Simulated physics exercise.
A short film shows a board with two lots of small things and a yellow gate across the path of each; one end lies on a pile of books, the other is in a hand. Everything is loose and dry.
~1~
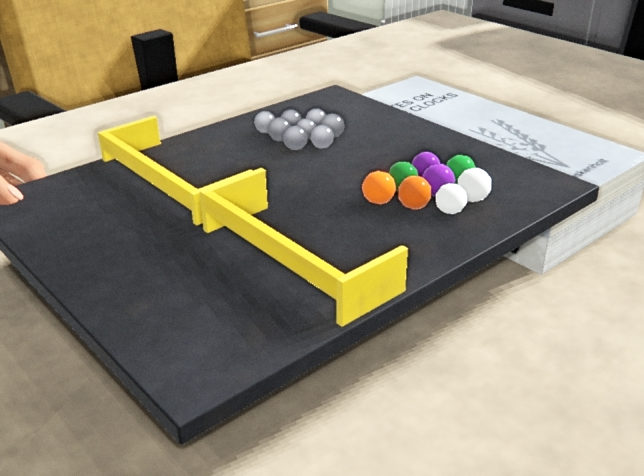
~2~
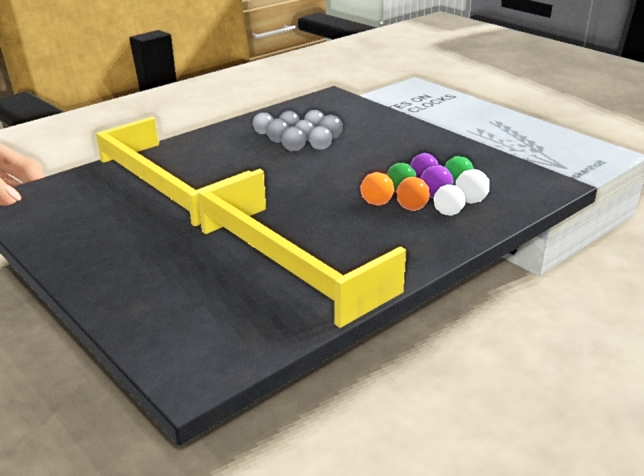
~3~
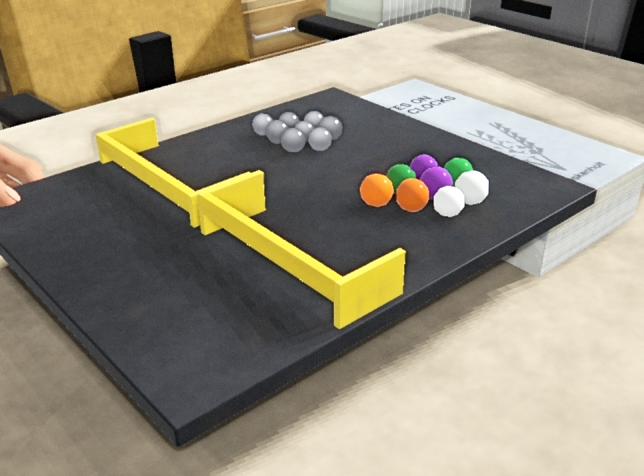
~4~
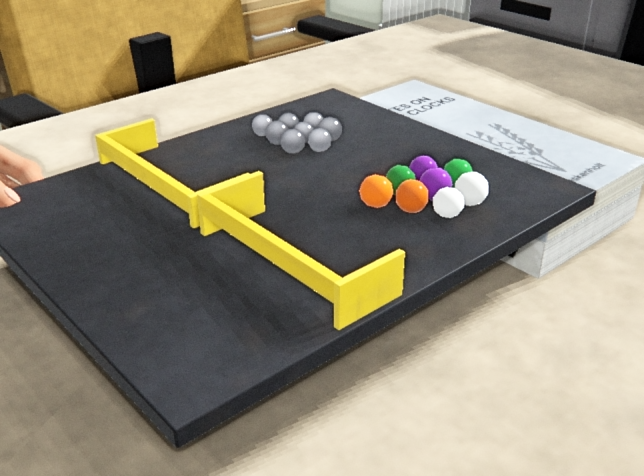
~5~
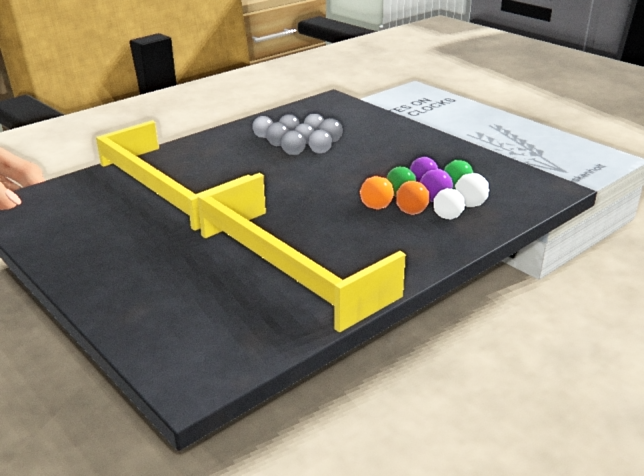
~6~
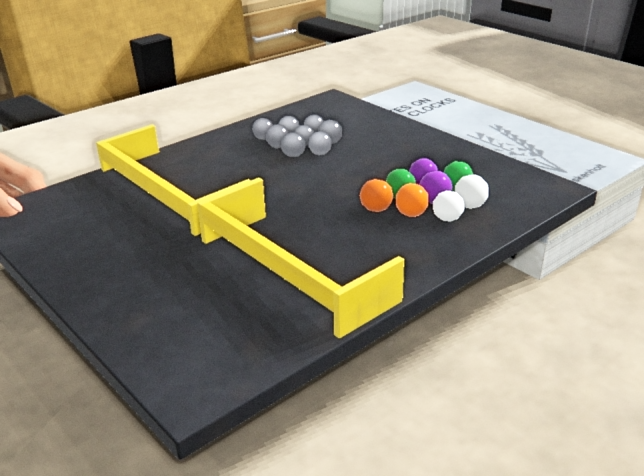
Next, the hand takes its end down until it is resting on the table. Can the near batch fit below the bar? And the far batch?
In the end the near batch is going to end up halted; the far batch is going to end up halted.
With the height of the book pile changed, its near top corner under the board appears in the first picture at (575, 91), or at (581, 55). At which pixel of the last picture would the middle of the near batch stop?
Try one: About (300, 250). Try two: About (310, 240).
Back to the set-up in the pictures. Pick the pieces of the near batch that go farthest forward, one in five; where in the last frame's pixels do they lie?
I'd put it somewhere near (290, 307) in the final picture.
Then, 0.38 s later than the last frame, board sloping at 8°; near batch on its way down; far batch on its way down.
Then, 0.70 s later than the last frame, board resting at 10°; near batch has reached its gate; far batch has reached its gate.
When it is over, board resting at 10°; near batch gathered behind its gate; far batch gathered behind its gate.
